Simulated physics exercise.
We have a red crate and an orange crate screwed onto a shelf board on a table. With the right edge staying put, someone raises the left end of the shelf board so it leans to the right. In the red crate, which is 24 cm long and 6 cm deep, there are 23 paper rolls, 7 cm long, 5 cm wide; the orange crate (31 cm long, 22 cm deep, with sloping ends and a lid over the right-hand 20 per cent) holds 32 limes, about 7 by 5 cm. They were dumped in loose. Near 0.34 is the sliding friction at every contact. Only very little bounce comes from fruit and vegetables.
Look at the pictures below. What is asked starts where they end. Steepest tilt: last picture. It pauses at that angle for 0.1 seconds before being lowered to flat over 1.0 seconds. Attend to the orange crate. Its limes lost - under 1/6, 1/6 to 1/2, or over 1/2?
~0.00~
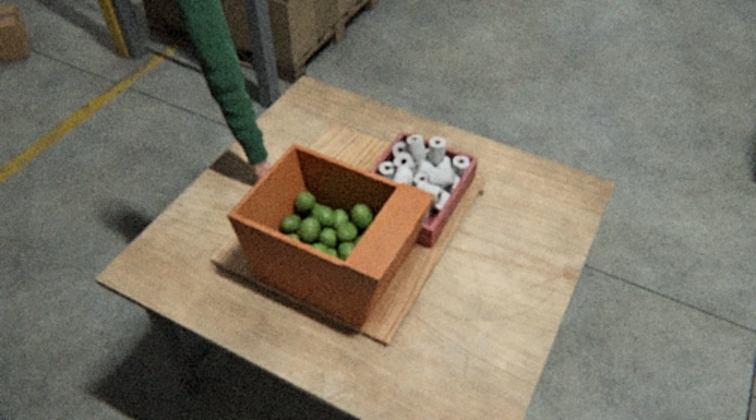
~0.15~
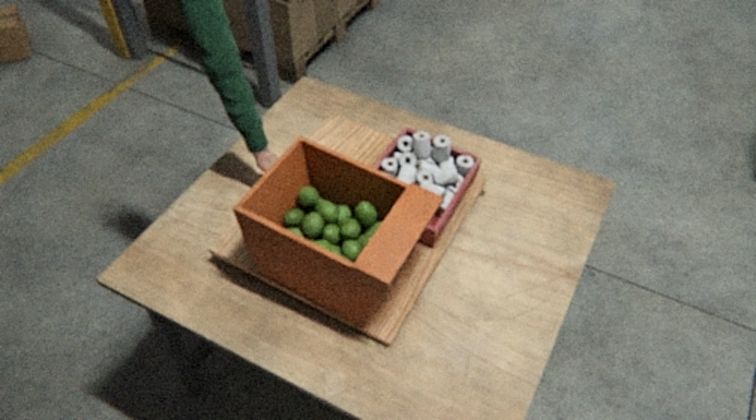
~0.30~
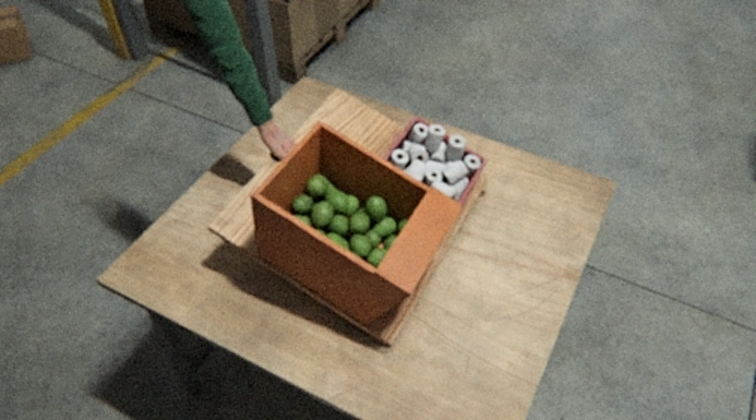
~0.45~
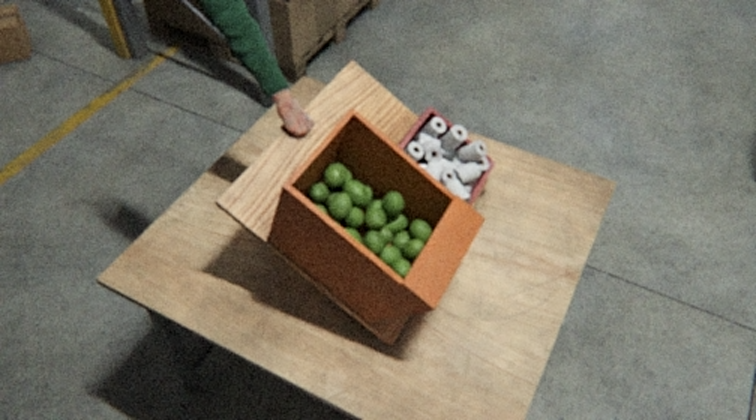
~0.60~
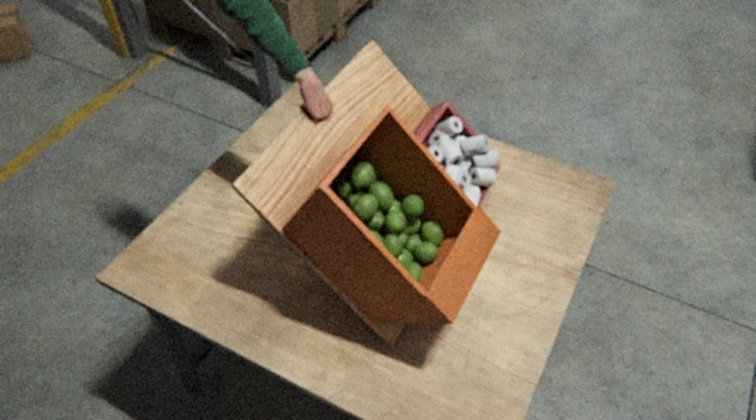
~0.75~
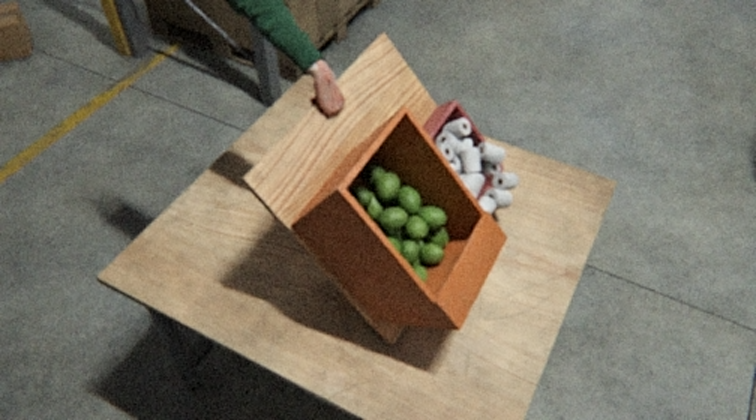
Most likely the spill will come to beneath a sixth of the pieces.
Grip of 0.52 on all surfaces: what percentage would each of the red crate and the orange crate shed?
In that case the red crate sheds 30 per cent, while the orange crate sheds 0 per cent.
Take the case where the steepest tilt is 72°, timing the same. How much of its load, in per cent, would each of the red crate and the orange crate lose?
Red crate 50, orange crate 0 per cent.
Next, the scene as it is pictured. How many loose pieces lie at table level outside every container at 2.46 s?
The count is about 2.
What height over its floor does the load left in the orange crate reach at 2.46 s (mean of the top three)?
I'd say near 14 cm.
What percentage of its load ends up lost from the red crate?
For the red crate, 30 percent.
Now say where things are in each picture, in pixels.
In the first frame (each is followed by its nearest rim corner in this view, unless another is named), orange crate, (375, 278); red crate (by its farthest rim corner), (404, 133); 0° from level; none out.
The second frame shows orange crate, (385, 281); red crate, (408, 129); 5° from level.
The third frame shows orange crate, (406, 291); red crate, (417, 119); 17° from level.
The fourth frame shows orange crate, (429, 305); 30° from level.
The fifth frame shows orange crate, (448, 318); 42° from level.
The sixth frame shows orange crate, (455, 324); 47° from level; 2 out, the lowest roll at (498, 199).
After 1.02 s, tilt 43°; red crate 17 in, 6 out and orange crate 32 in, 0 out.
After 1.36 s, tilt 23°; red crate 17 in, 6 out and orange crate 32 in, 0 out.
After 1.84 s, tilt 0°; red crate 17 in, 6 out and orange crate 32 in, 0 out.
Final count (at 2.46 s), red crate 17 in, 6 out and orange crate 32 in, 0 out. Asked share, 0 of 32, 0 per cent.
